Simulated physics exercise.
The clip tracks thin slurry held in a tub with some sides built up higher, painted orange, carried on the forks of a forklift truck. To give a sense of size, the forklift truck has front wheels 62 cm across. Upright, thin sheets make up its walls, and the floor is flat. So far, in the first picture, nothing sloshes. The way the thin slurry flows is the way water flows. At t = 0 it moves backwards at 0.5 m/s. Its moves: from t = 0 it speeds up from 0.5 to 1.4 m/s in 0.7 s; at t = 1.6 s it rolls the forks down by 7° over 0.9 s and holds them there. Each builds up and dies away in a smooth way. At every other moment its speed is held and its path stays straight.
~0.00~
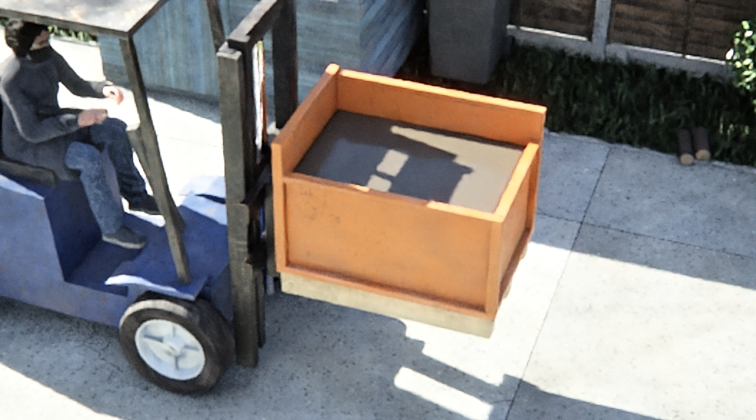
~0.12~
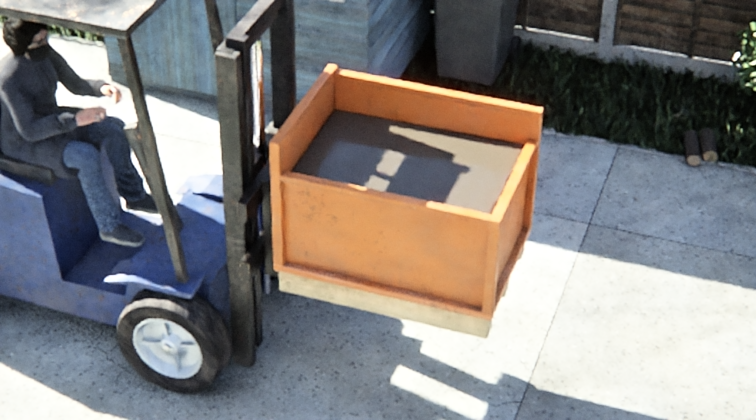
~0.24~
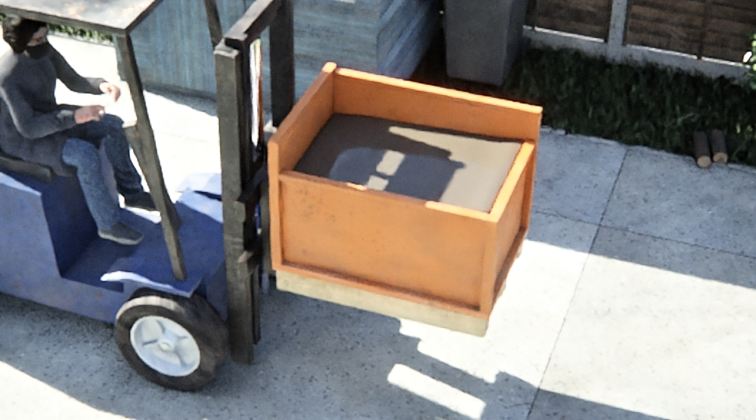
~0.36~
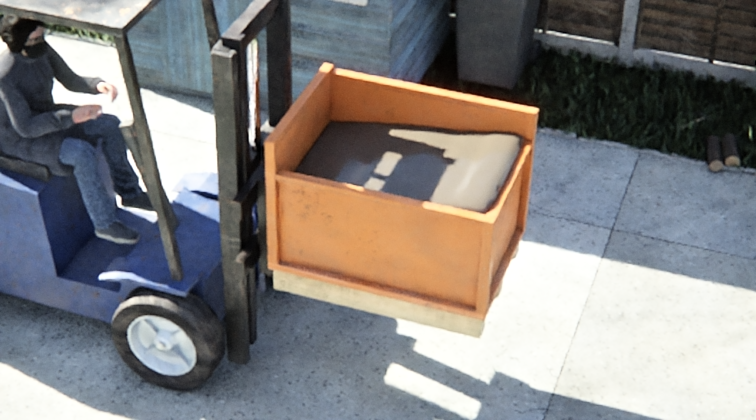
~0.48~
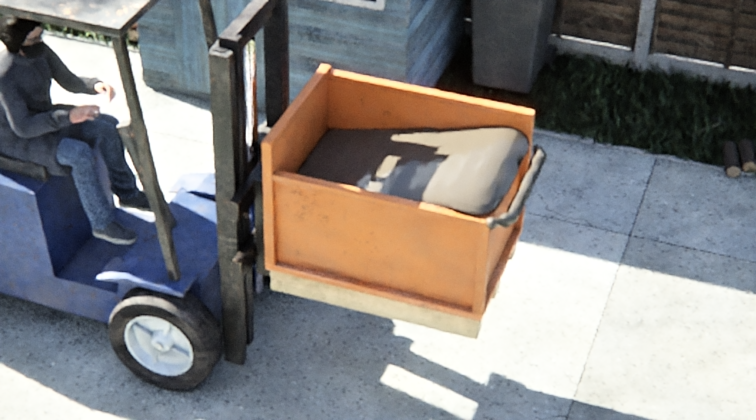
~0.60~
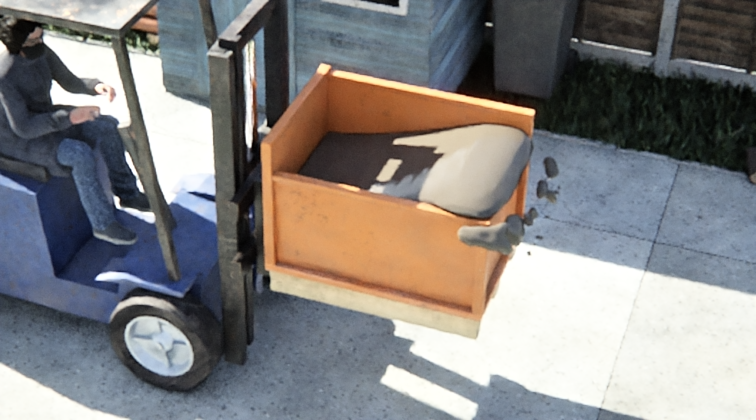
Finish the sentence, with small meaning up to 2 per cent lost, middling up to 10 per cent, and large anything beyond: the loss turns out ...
The loss turns out middling.
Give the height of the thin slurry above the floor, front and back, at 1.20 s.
I'd say some 40 centimetres in front and some 62 centimetres behind.
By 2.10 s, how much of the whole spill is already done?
I'd say some 60 percent by then.
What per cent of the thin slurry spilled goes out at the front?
Share: Around 90%.
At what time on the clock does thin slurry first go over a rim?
It first spills at close to 0.7 s.
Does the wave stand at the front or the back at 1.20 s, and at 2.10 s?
It leans to the rear end, then to the forward end.
Then, 1.20 s in, it stands 61 cm high behind and 40 cm in front; 4 per cent has gone over the front.
Then, 2.10 s in, it stands 46 cm high behind and 53 cm in front; 4 per cent has gone over the front.
Then, 3.00 s in, it stands 39 cm high behind and 57 cm in front; 5 per cent has gone over the front.
Then, 5.49 s in, 7 per cent has gone over the front, 28 of 382 litres.
